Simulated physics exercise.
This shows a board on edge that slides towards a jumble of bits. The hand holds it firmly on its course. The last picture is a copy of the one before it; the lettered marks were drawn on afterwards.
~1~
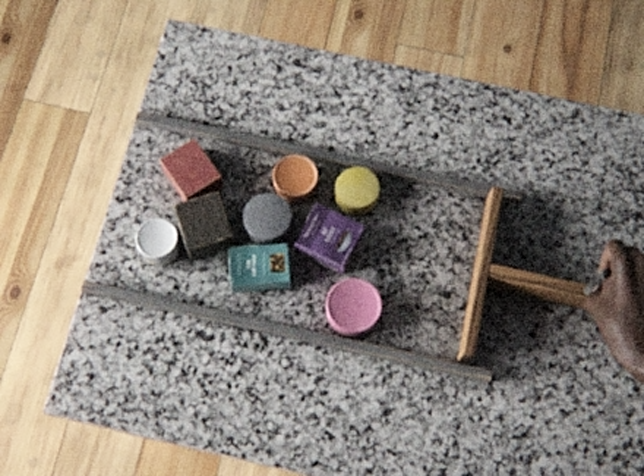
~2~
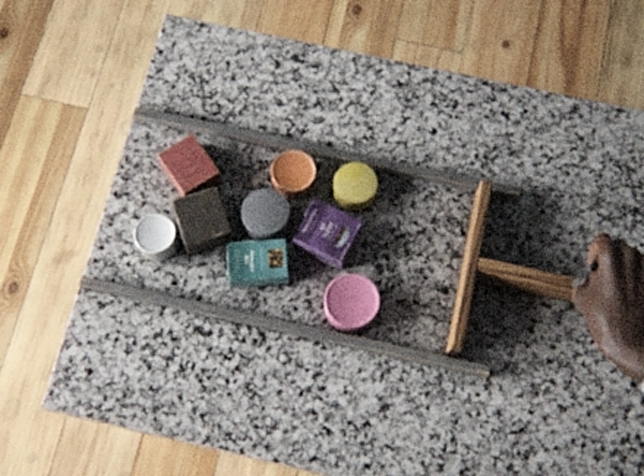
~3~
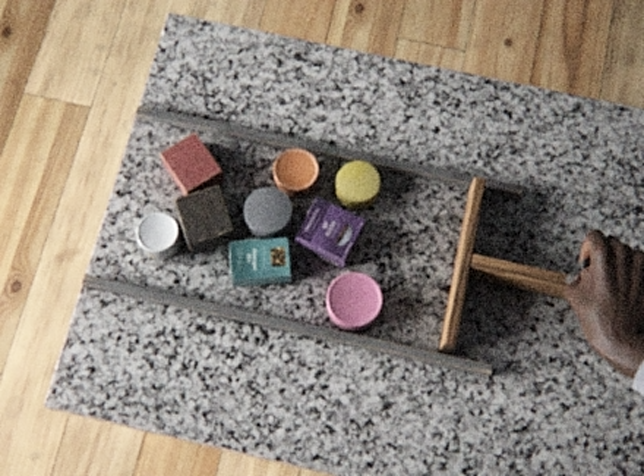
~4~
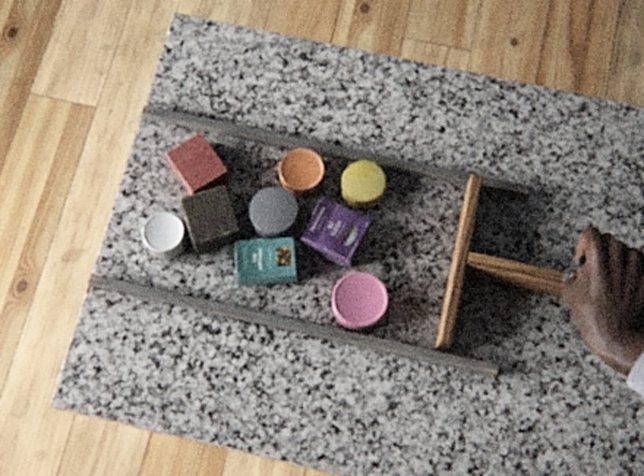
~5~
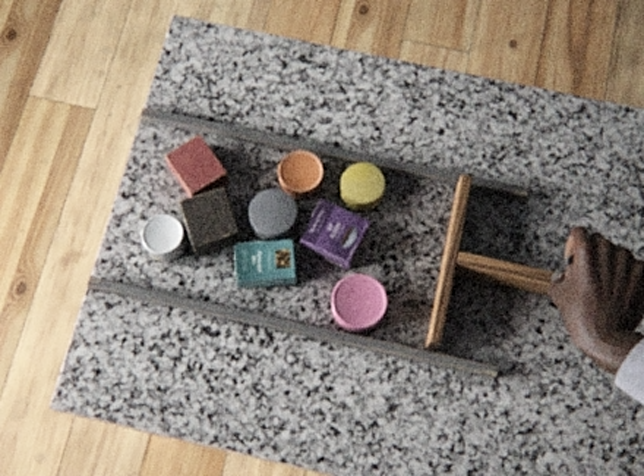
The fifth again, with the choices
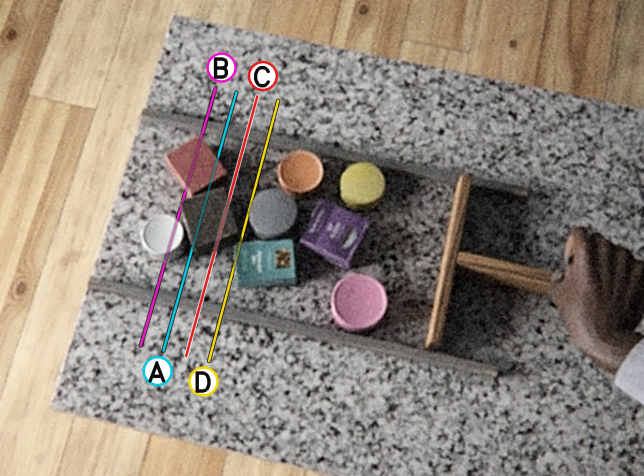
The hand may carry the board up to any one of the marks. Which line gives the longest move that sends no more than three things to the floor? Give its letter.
A.
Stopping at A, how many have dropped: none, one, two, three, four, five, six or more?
By then, three.
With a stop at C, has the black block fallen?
Yes.
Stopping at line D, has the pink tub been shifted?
Yes.
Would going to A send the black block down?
By then, yes.
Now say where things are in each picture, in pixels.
The first picture shows turquoise packet (260, 268); red block (191, 174); pink tub (353, 309).
The second picture shows board (473, 262); yellow tin (356, 187).
The third picture shows board (467, 259); orange jar (296, 174).
The fourth picture shows board (462, 256); purple packet (336, 233).
The fifth picture shows board (452, 256); turquoise packet (265, 264); red block (197, 170); pink tub (359, 304).
On the copy, A at (202, 215); B at (180, 211); C at (223, 220); D at (245, 225).
On A. First, board (360, 236); yellow tin (345, 184); pink tub (314, 295).
Then, board (270, 217); white tub (116, 247); black block (147, 209).
Finally, board (202, 202); black block over the edge; red block over the edge; three fallen.
By contrast, B drops five; C is within the limit but short; D is within the limit but short.
